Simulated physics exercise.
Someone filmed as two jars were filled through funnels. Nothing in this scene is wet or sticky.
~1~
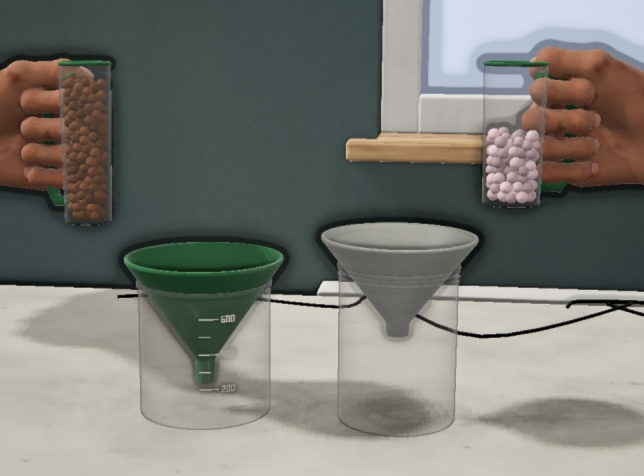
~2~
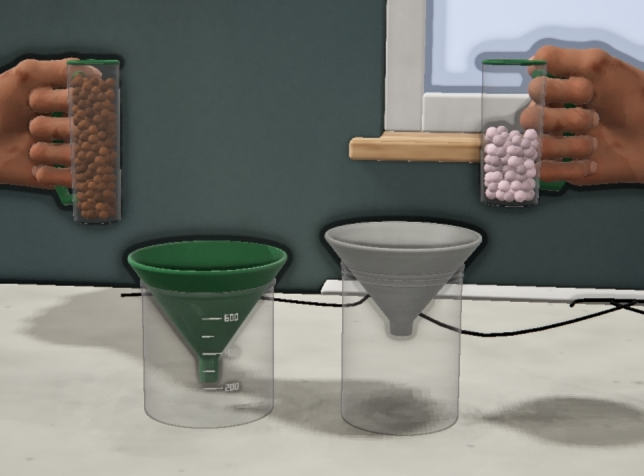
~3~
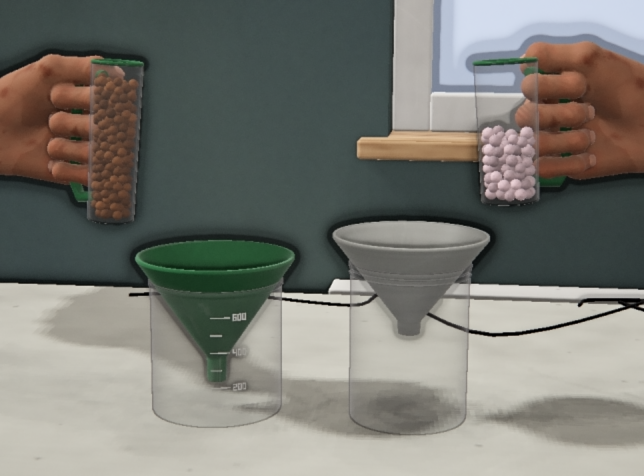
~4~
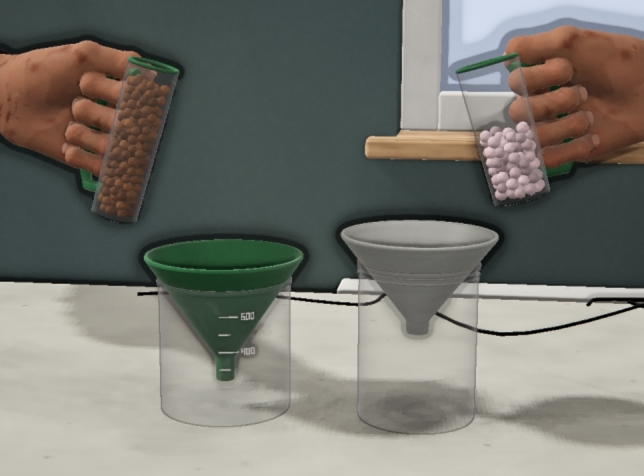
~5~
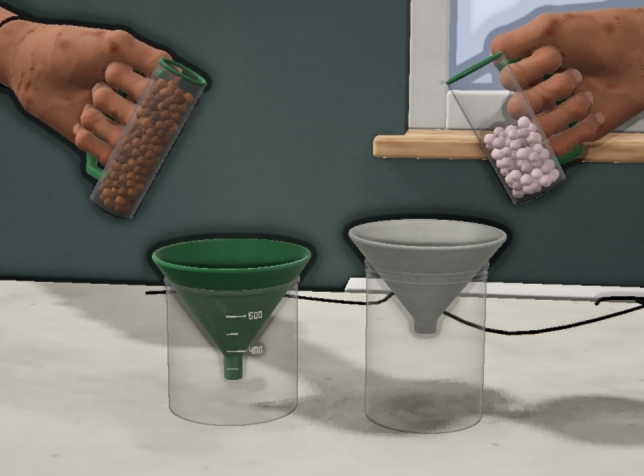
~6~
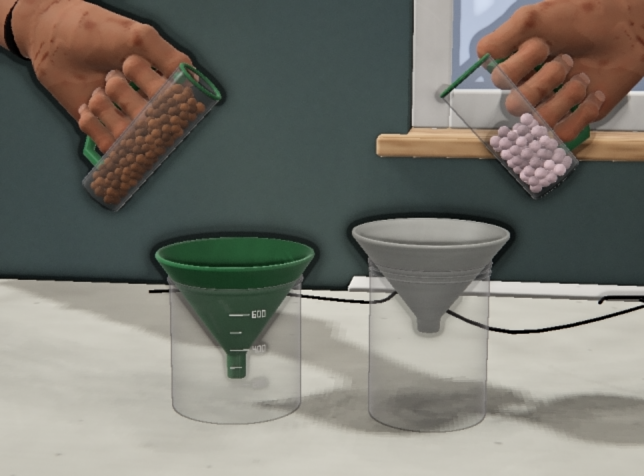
The clip opens on two hands holding clear containers upright, brown balls on the left and pale pink ones on the right, above a green funnel and a grey funnel set in clear jars. The hands then tilt both containers inward, gradually at first and then more steeply, while the view shifts slightly.
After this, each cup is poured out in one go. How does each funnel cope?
After the pour, the left one stops up and the right one stops up.
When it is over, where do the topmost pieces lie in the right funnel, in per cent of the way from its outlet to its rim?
Level: Approx. 65 per cent.
Then, 0.26 s after the last picture, left, all still in the cup; right, all still in the cup.
Then, 0.58 s after the last picture, left, all still in the cup; right, all still in the cup.
Then, 0.94 s after the last picture, left, nearly all still in the cup, a small part in or over the funnel; right, most still in the cup, about a quarter in or over the funnel.
At rest, left, nearly all stuck in the funnel, a stray few down in the jar; right, nearly all stuck in the funnel, a stray few down in the jar.
